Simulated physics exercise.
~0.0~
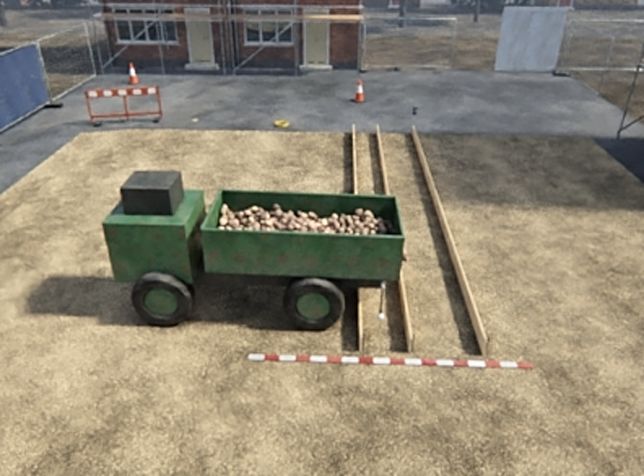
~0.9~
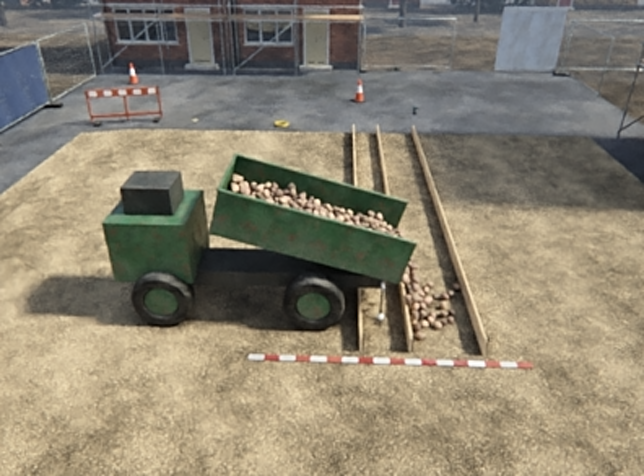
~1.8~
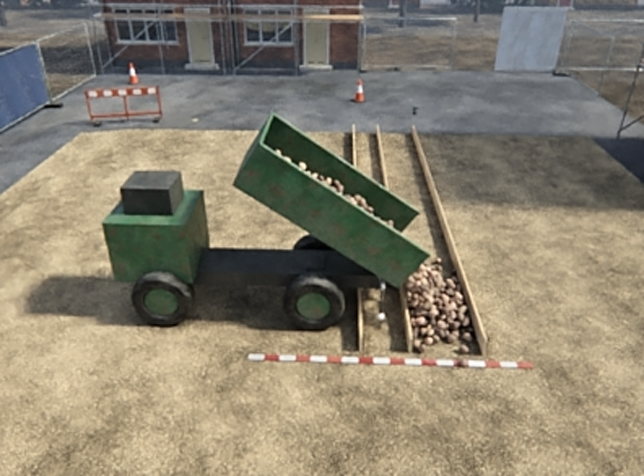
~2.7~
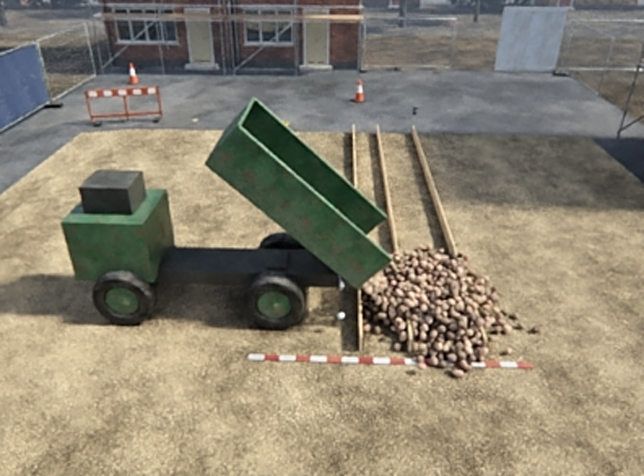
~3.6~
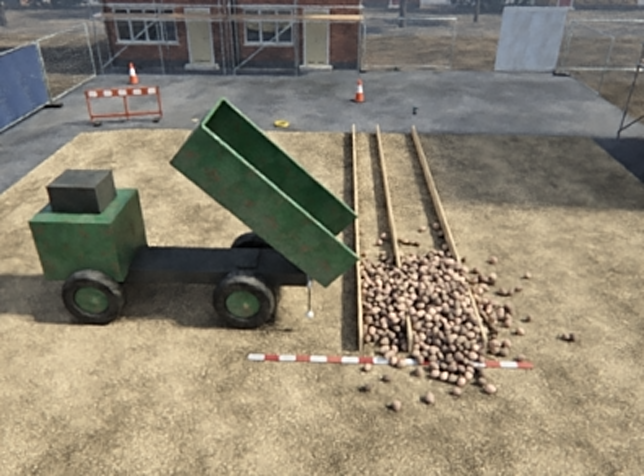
A green truck tips its bed, pours brown stones over wooden planks, and moves left.
